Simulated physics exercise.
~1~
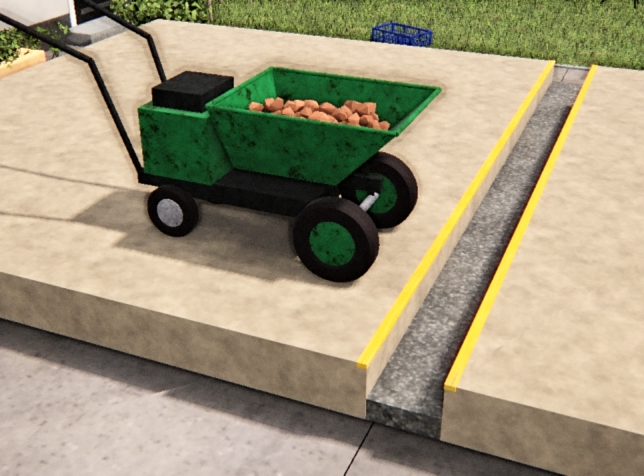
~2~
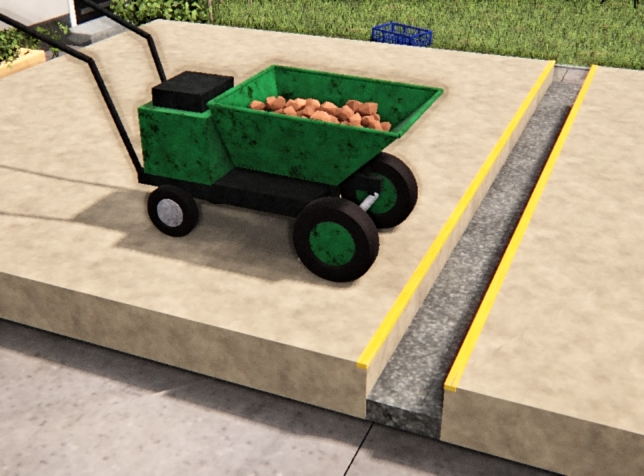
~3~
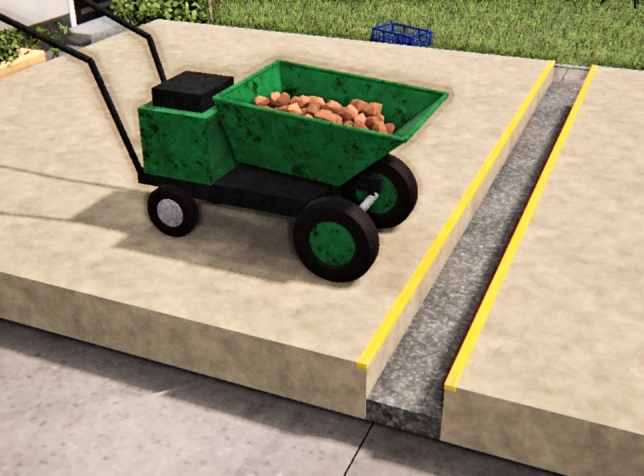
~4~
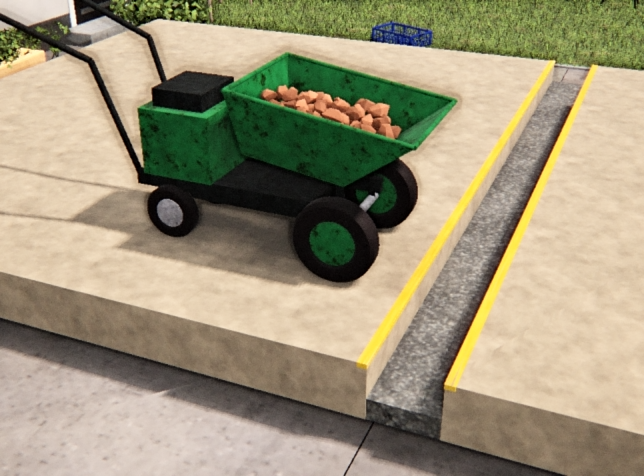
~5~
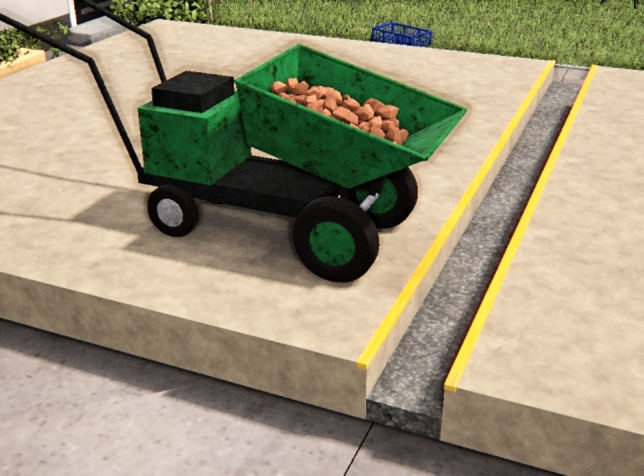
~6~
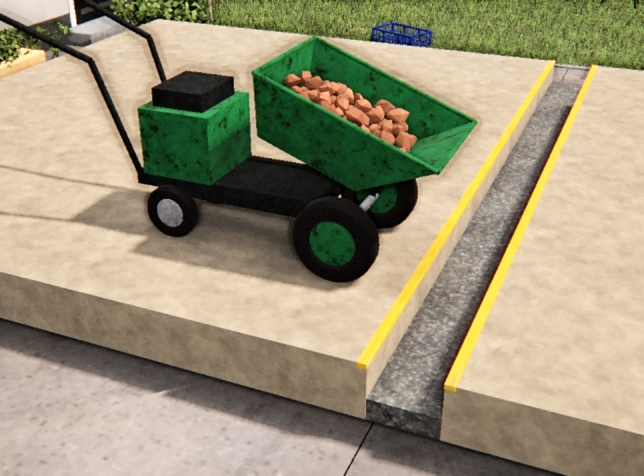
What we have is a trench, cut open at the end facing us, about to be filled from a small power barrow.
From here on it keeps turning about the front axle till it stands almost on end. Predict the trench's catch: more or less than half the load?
Never reaches half.
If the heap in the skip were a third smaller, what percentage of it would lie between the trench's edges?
Estimate: Close to 20 %.
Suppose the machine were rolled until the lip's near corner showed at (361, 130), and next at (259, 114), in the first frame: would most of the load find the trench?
First: The bulk of it. Second: A minority of it.
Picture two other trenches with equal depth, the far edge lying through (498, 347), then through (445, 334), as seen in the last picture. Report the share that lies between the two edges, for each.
I'd put it near 70 in a hundred, then near 0 in a hundred.
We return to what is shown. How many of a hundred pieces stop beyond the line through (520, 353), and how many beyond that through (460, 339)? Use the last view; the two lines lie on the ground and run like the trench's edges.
Close to 20 per cent, then close to 50 per cent.
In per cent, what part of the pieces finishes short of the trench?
I'd say near 0 per cent, give or take.
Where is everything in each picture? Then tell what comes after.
The first picture shows lip of the skip at (396, 135), level; top of the load at (318, 119), lumps of rubble; first edge of the trench at (388, 321); far edge at (471, 340), the trench over half as wide as the skip, and about half as deep as wide.
The second picture shows lip of the skip at (398, 136), tipped barely; top of the load at (319, 119).
The third picture shows lip of the skip at (405, 141), tipped barely; top of the load at (312, 113).
The fourth picture shows lip of the skip at (414, 148), tipped a little; top of the load at (302, 108).
The fifth picture shows lip of the skip at (425, 159), tipped a little; top of the load at (312, 103).
The sixth picture shows lip of the skip at (437, 172), tipped clearly; top of the load at (311, 95); first edge of the trench at (388, 321); far edge at (471, 340).
Soon after the last picture, skip tipped steeply; all in the skip.
A little later, skip tipped right over; most in the skip; a small part in or heaped over the trench; about a quarter beyond it.
Later still, skip tipped right over; about a third in the skip; a small part in or heaped over the trench; about half beyond it.
At rest, skip tipped right over; about a third in the skip; a small part in or heaped over the trench; about half beyond it.
